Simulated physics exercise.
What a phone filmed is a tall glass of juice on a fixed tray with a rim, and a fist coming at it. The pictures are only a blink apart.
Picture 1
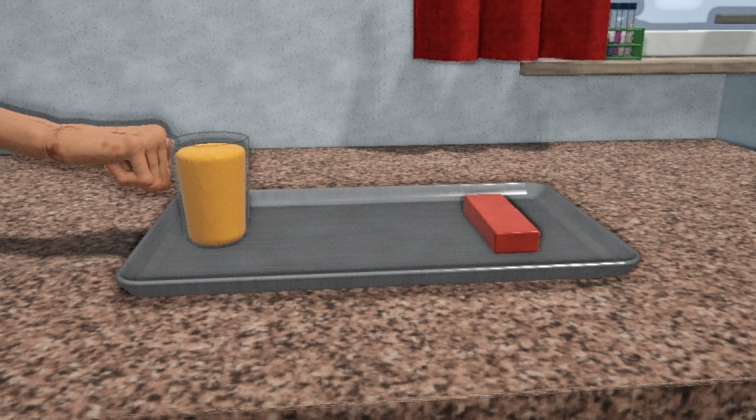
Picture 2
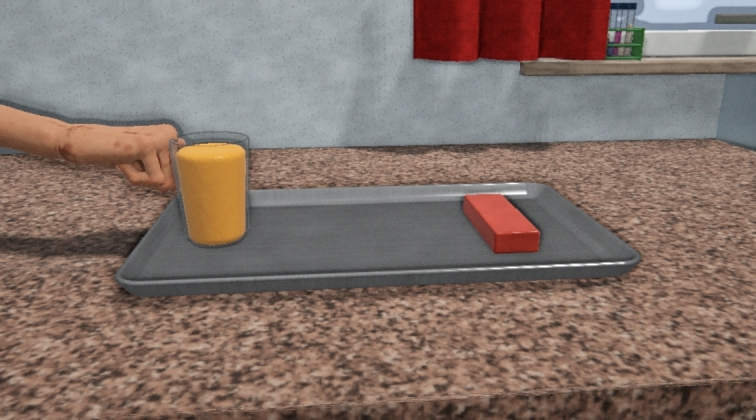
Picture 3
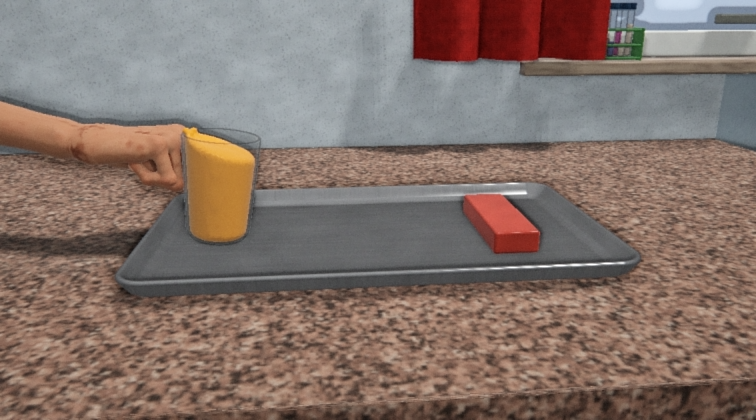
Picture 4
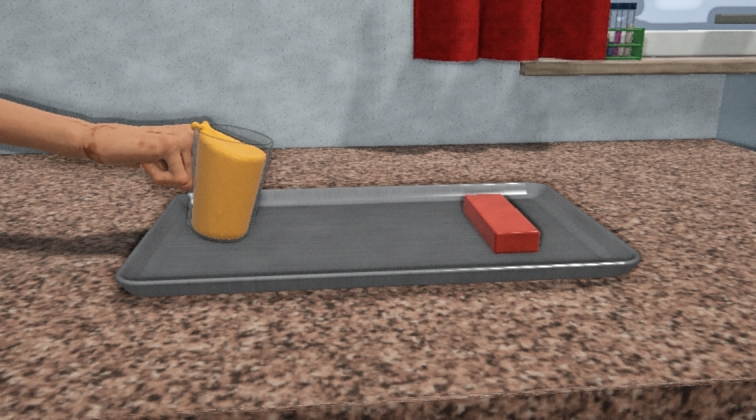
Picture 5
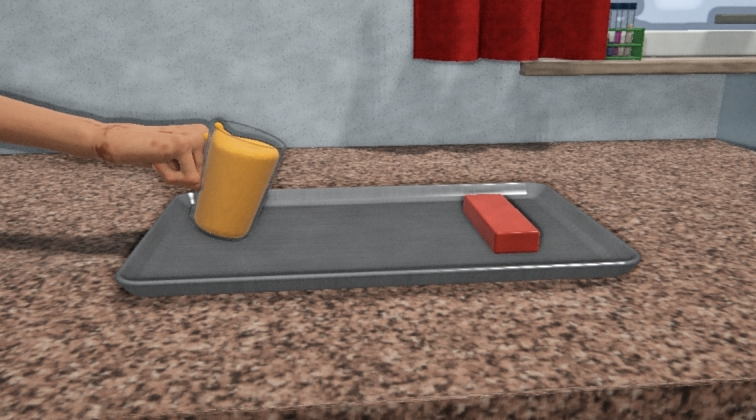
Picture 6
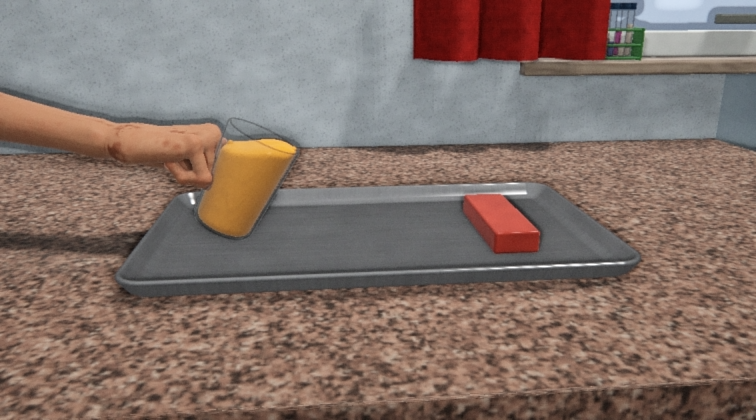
A fist pushed against the upper left side of a clear cup of yellow-orange liquid on a gray tray, and the cup leaned steadily rightward as its contents sloshed, while a red block stayed still.
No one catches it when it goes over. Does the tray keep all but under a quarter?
Yes, under a quarter goes past its edge.
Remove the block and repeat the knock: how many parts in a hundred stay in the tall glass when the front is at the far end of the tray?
Around 30 percent.
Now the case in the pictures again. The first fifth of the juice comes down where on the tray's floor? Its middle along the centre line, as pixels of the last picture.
Impact centre, mid-line: Approx. (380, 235).
A moment on, the tall glass lies on its side and 89 per cent is in the glass, 6 on the tray and 5 above or beyond its rim.
Next, the tall glass lies on its side and 49 per cent is in the glass, 46 on the tray and 5 above or beyond its rim.
Then the tall glass lies on its side and 27 per cent is in the glass, 46 on the tray and 27 above or beyond its rim.
Later the tall glass lies on its side and 14 per cent is in the glass, 76 on the tray and 10 above or beyond its rim.
Finally, 90 per cent is held by tray and glass, 10 is off the tray.
